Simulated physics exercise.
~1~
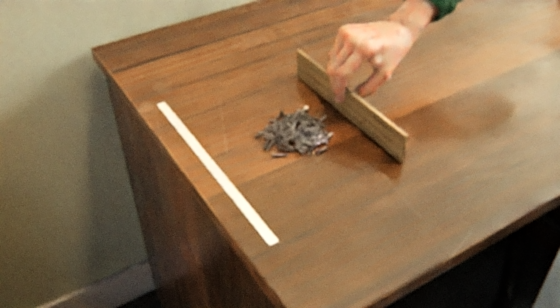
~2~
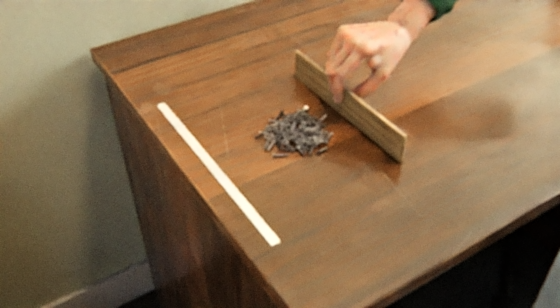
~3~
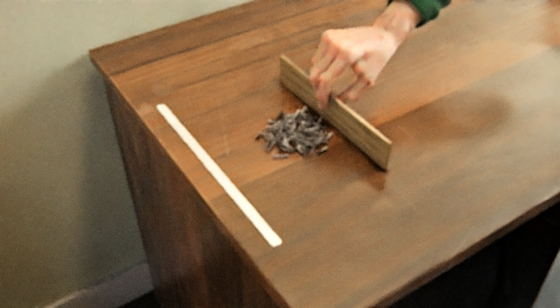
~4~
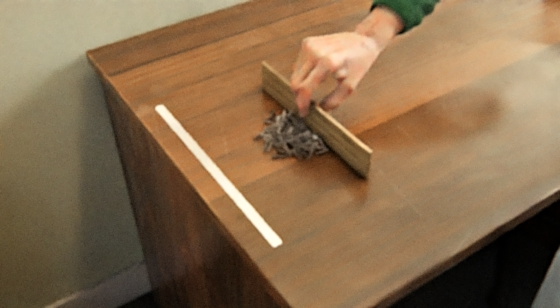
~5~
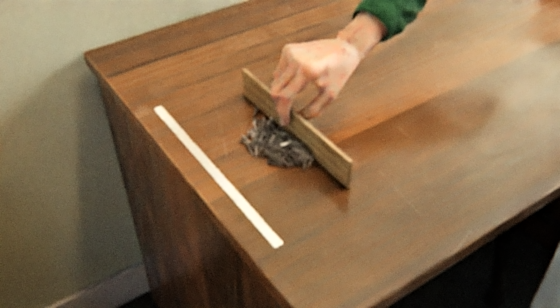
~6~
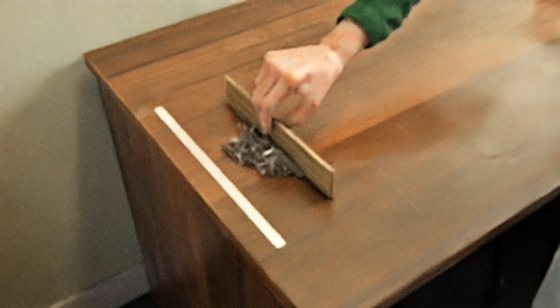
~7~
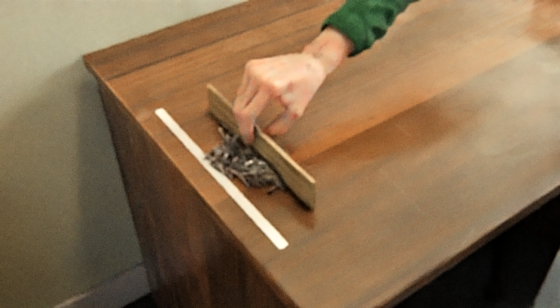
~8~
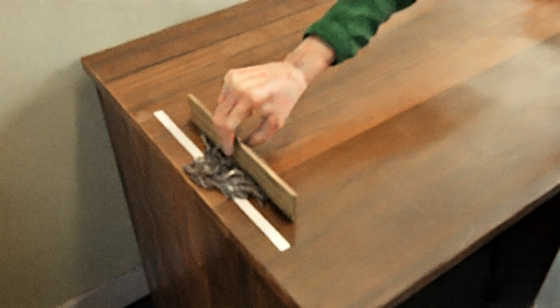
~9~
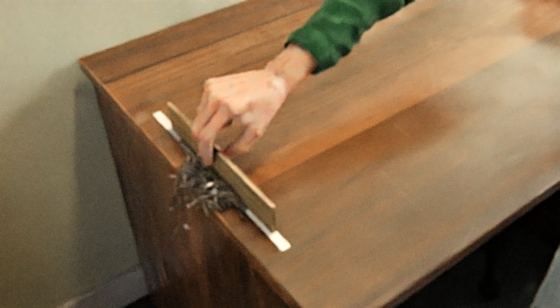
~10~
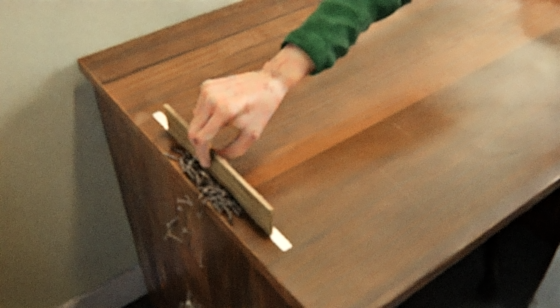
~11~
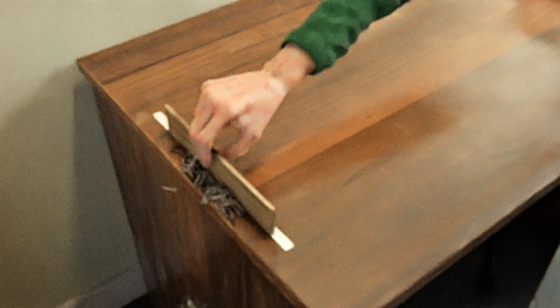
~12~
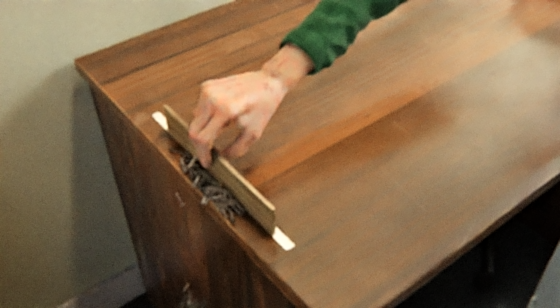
On a wooden table, a hand pushes dark bits to the taped edge, spilling some over.
